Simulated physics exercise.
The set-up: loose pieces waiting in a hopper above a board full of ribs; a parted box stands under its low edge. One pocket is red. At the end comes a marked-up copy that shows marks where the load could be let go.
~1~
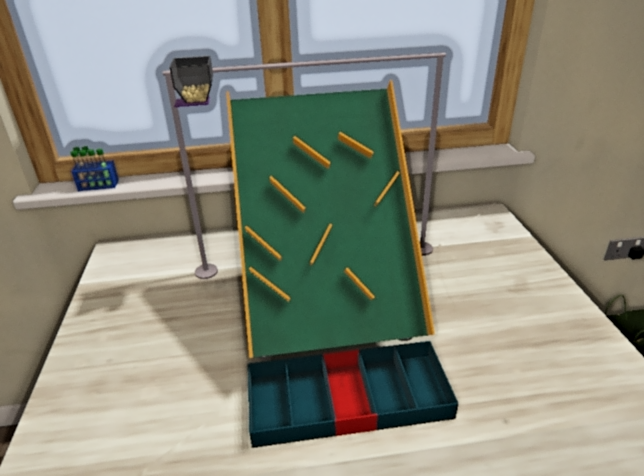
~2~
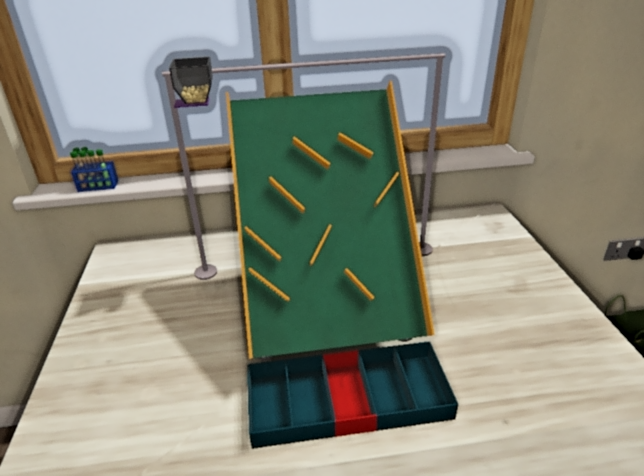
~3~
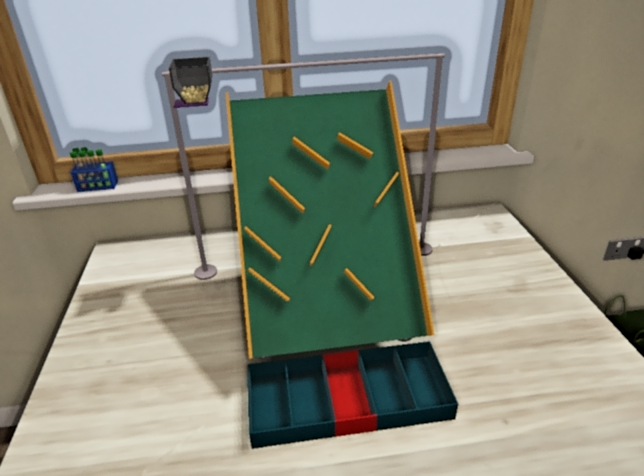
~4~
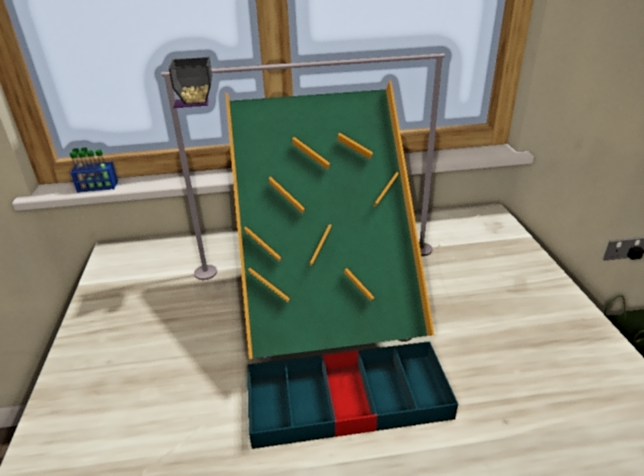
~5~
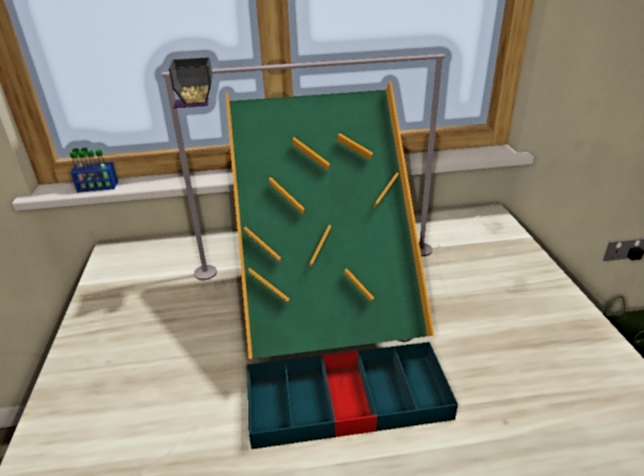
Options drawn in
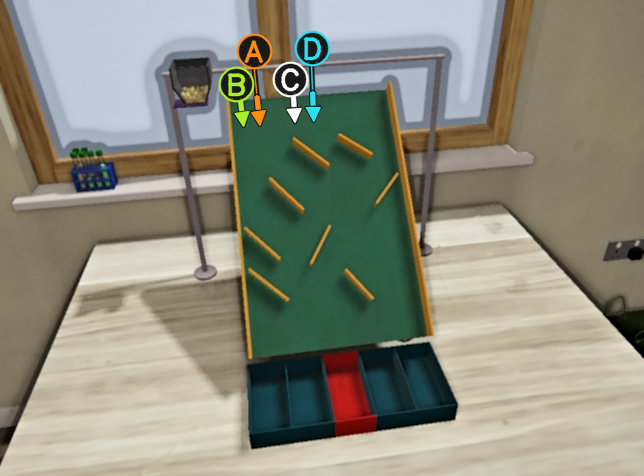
A green ribbed board stands above a box with one red pocket, and nothing moves.
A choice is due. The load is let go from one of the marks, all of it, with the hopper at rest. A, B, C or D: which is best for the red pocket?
I would pick mark B.
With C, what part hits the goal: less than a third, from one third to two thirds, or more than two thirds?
Mark C gives less than a third.
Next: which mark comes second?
That would be A.
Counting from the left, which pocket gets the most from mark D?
It is the fifth one.
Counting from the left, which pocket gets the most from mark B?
The third from the left.
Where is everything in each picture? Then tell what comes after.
In the first picture, hopper at (196, 93), soya beans, door shut.
In the second picture, ribs (294, 137) to (329, 164), (339, 133) to (373, 153), (270, 177) to (304, 209).
In the third picture, ribs (377, 203) to (398, 173), (245, 227) to (280, 258), (311, 263) to (330, 225).
In the fourth picture, ribs (249, 269) to (289, 300), (346, 269) to (373, 298).
In the fifth picture, red pocket at (356, 425), number 3 of 5 from the left.
On the marked copy, mark A meets the board at (259, 120); mark B meets the board at (243, 121); mark C meets the board at (294, 117); mark D meets the board at (313, 116).
Choosing A, about a third in the red pocket, about two thirds in other pockets, a stray few held on the board.
Choosing B, about two thirds in the red pocket, about a quarter in other pockets, a stray few held on the board, a small part outside the box.
Choosing C, a stray few in the red pocket, most in other pockets, a small part outside the box.
Choosing D, none in the red pocket, most in other pockets, a small part outside the box.
